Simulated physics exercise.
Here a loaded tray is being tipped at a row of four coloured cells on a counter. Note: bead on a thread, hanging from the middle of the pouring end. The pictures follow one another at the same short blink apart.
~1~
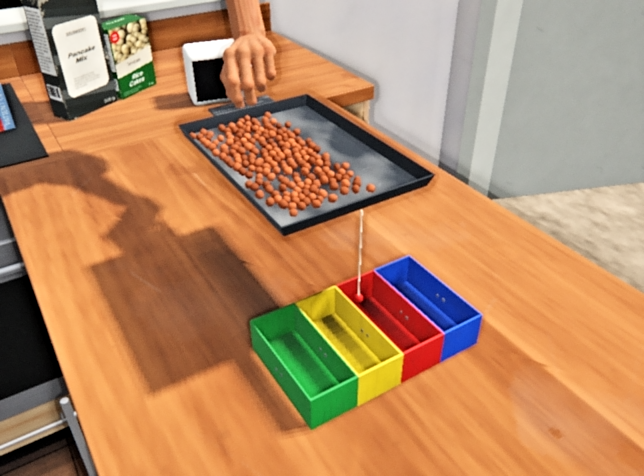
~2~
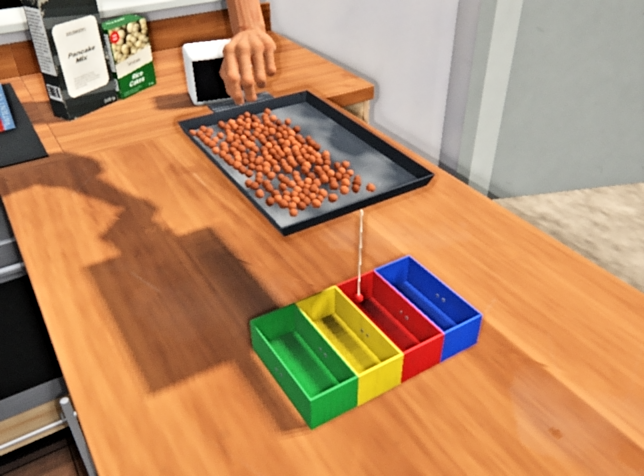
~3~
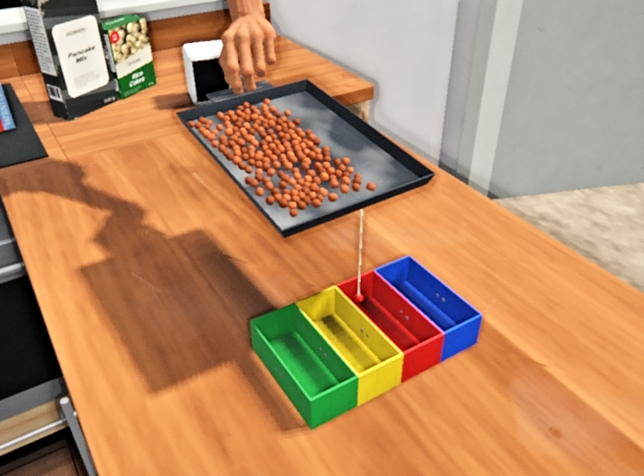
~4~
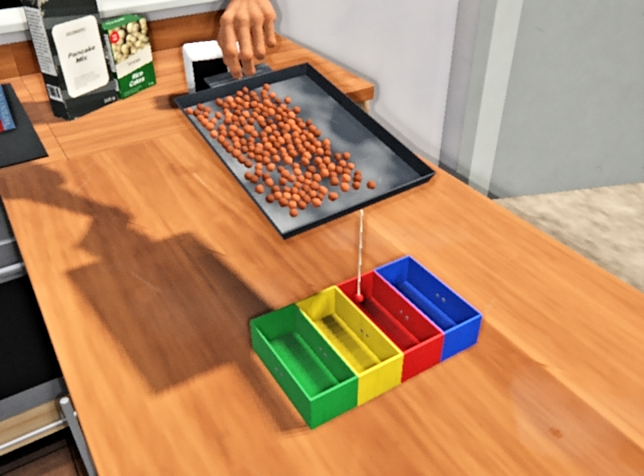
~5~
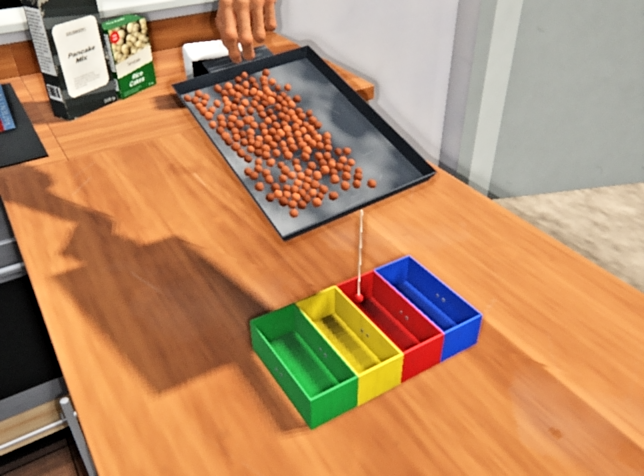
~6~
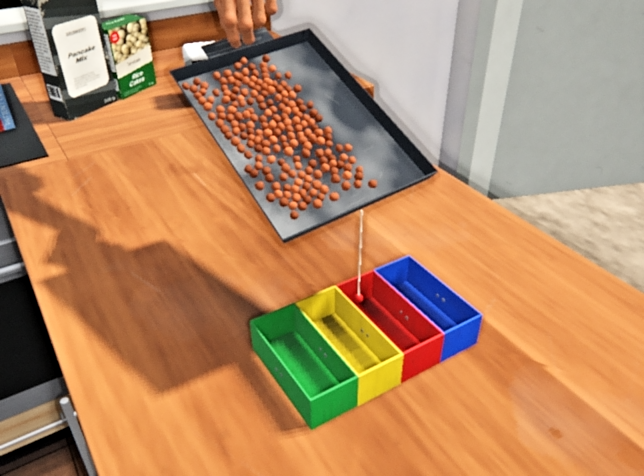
In the video, a hand at the far end of a dark tray of small reddish-brown pellets gradually raises that end, tilting the tray toward green, yellow, red and blue compartments on a wooden counter, while the pellets stay bunched together.
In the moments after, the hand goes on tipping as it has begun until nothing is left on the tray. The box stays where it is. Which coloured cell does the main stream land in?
The main stream lands in the green cell.
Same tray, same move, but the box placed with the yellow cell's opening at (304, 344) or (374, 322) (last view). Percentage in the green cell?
The first try gives 20 per cent, the second 40 per cent.
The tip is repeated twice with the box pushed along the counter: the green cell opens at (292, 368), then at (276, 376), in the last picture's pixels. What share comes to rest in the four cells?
Try 1: Some 100 %; try 2: Some 100 %.
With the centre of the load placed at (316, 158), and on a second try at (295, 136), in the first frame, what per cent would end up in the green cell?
About 50 and 50 per cent.
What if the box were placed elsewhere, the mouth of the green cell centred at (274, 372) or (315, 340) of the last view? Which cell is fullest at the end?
Try 1 - that yellow cell; try 2 - the green cell.
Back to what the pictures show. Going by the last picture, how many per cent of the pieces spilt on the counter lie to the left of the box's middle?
Left share: Close to 100 %.
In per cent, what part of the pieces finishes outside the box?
Some 20 per cent.
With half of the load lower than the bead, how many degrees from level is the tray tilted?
Around 95 degrees of turn.
Soon after the last picture, tray tipped steeply; nearly all on the tray; a small part falling or outside the box.
A little later, tray tipped past a quarter turn; a small part on the tray; about a third in the green cell; a small part in the yellow cell; a stray few in the red cell; about a third falling or outside the box.
Later still, tray tipped past a quarter turn; about half in the green cell; about a quarter in the yellow cell; a small part in the red cell; about a quarter falling or outside the box.
At rest, tray tipped past a quarter turn; about half in the green cell; about a quarter in the yellow cell; a small part in the red cell; none in the blue cell; about a quarter outside the box.
